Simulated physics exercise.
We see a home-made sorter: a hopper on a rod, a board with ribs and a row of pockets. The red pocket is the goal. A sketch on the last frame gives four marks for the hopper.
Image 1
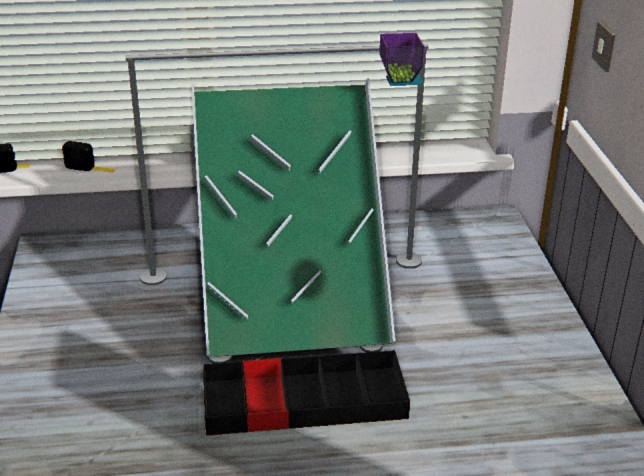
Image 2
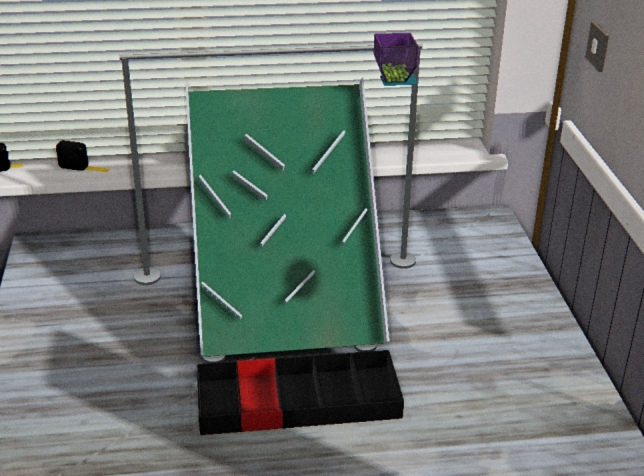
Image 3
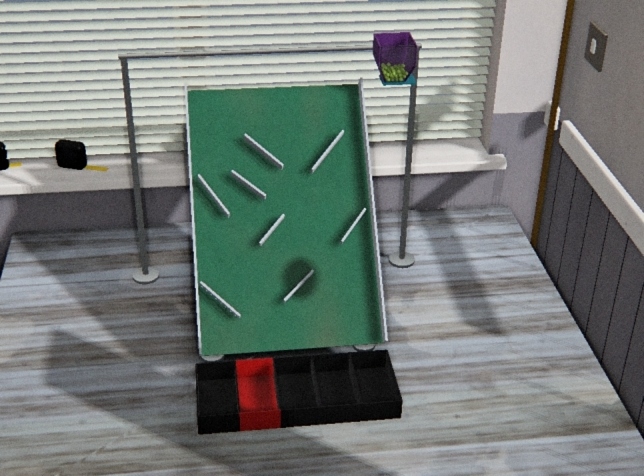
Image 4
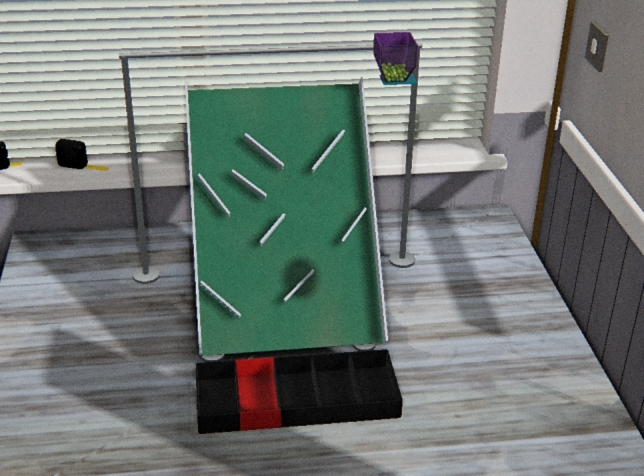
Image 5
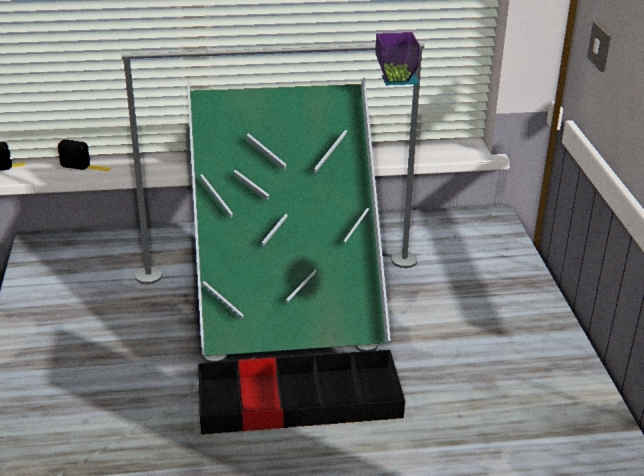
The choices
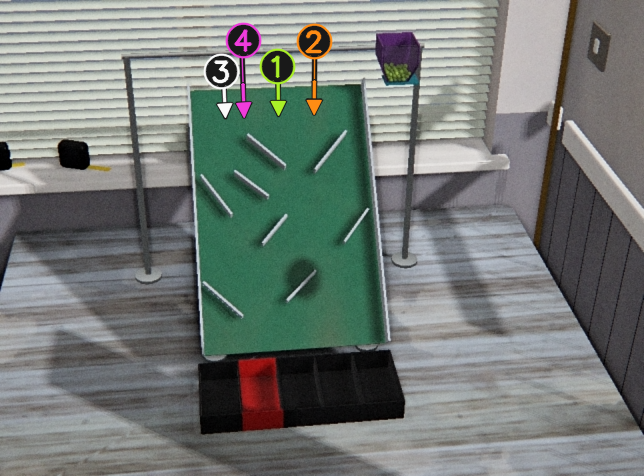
A green sloping board with pale ribs stands on a grey wood-grain surface, seen from above and in front, before a window with slatted blinds. A purple hopper holding small green pieces hangs at the right of a grey rod frame, above a black tray whose second of five pockets from the left is red. The view shifts slightly left, then slightly back, while nothing else visibly moves.
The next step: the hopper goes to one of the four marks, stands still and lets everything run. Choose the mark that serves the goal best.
The best mark is 2.
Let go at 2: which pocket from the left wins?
The second.
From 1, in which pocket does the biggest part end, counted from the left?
The fourth.
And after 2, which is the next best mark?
Mark 3.
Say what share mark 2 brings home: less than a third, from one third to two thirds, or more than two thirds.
It is more than two thirds.
On the marked copy, mark 1 meets the board at (278, 110); mark 2 meets the board at (314, 109); mark 3 meets the board at (225, 112); mark 4 meets the board at (244, 112).
With 1, about a tenth in the red pocket, the larger part in other pockets, about a tenth outside the box.
With 2, the larger part in the red pocket, about a tenth in other pockets.
With 3, roughly half in the red pocket, roughly half in other pockets.
With 4, roughly a quarter in the red pocket, roughly two thirds in other pockets, about a tenth outside the box.
